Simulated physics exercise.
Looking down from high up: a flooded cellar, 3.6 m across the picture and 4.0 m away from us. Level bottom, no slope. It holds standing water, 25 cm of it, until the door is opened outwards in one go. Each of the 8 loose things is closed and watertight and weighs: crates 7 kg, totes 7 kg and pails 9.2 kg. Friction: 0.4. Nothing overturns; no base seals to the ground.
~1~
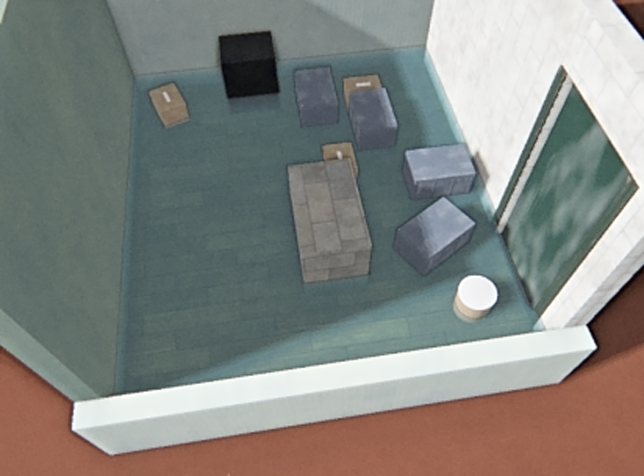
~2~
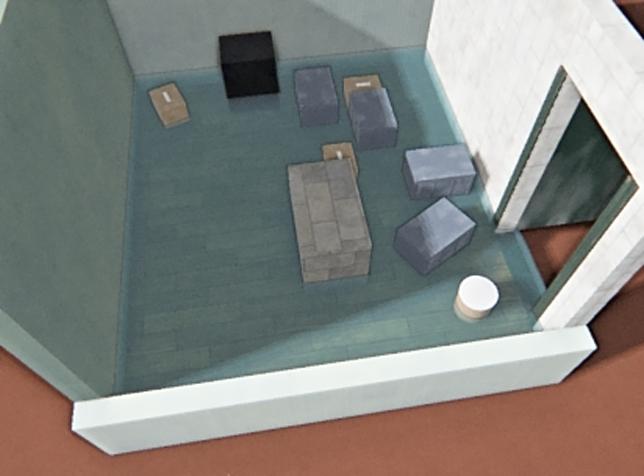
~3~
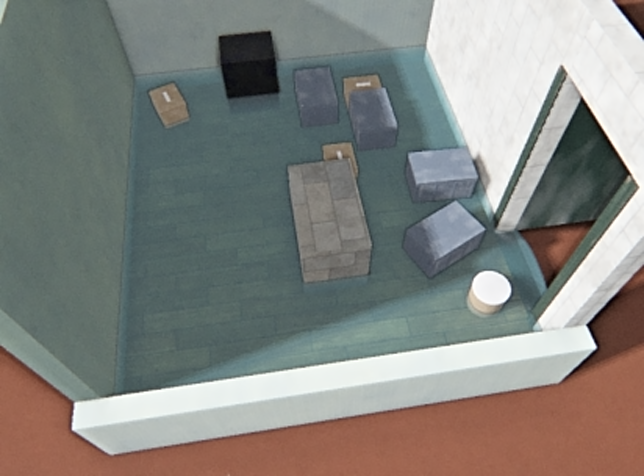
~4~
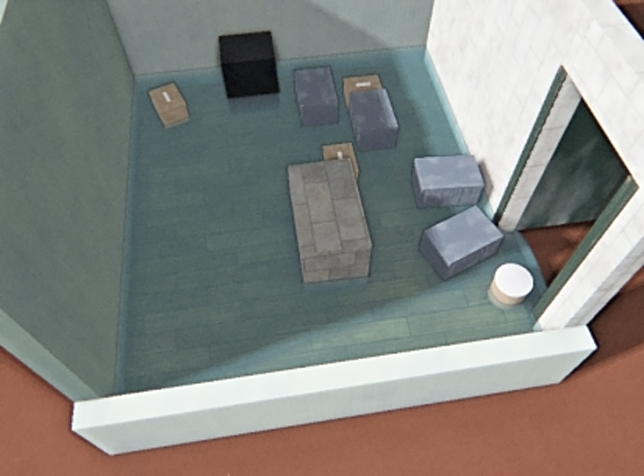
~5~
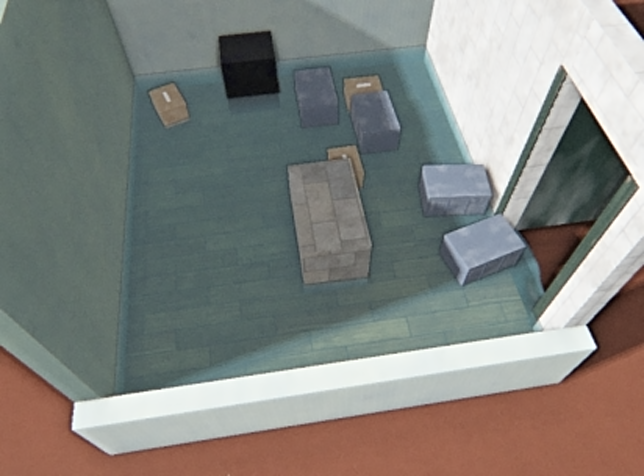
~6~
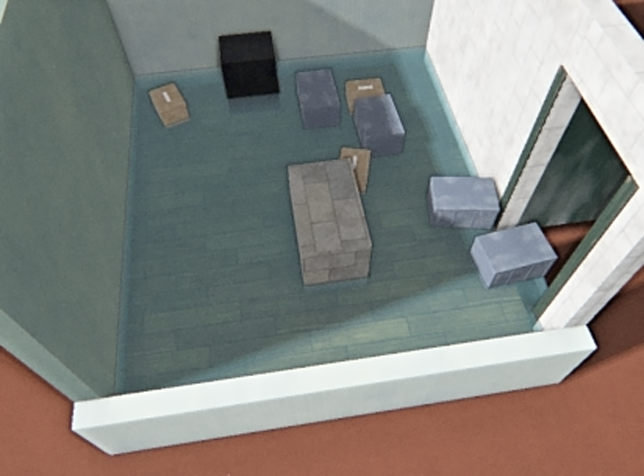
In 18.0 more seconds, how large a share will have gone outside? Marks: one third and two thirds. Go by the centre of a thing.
The water will shift two thirds and beyond.
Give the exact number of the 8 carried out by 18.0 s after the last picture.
7.
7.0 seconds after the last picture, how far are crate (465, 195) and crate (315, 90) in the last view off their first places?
First named - washed out; second named - 80 cm.
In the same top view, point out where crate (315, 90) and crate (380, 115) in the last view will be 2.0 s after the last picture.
They end up about (343, 96) and (415, 146) in the last view.
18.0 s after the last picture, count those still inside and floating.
Total: 1.
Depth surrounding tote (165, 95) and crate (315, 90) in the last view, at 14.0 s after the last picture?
I'd estimate 13 cm for the first and 13 cm for the second.
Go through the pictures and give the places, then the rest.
The first frame shows a crate at (437, 227), afloat; a crate at (441, 162) floats; about 3450 L in view; 0 of 8 have shifted.
The second frame shows a crate at (437, 227), afloat; a crate at (441, 162) floats; about 3430 L in view; 0 of 8 have shifted.
The third frame shows a crate at (446, 230), afloat, 9 cm from its start; a crate at (443, 165) floats, 3 cm from its start; about 3380 L in view; 2 of 8 have shifted.
The fourth frame shows a crate at (464, 234), afloat, 25 cm from its start; a crate at (449, 171) floats, 13 cm from its start; about 3330 L in view; 3 of 8 have shifted.
The fifth frame shows a crate at (485, 240), afloat, 45 cm from its start; a crate at (457, 180), afloat, 25 cm from its start; 23 cm deep round most things; 4 of 8 have shifted.
The sixth frame shows a crate at (516, 247), afloat, 73 cm from its start; a crate at (465, 193), afloat, 40 cm from its start; about 3230 L in view; 5 of 8 have shifted.
Then, 2.0 s after the last picture 3 of 8 are out; 5 afloat.
Then, 7.0 s after the last picture 4 of 8 are out; 4 afloat.
Then, 14.0 s after the last picture 6 of 8 are out; 2 afloat.
Then, 18.0 s after the last picture 7 of 8 are out; 1 afloat.
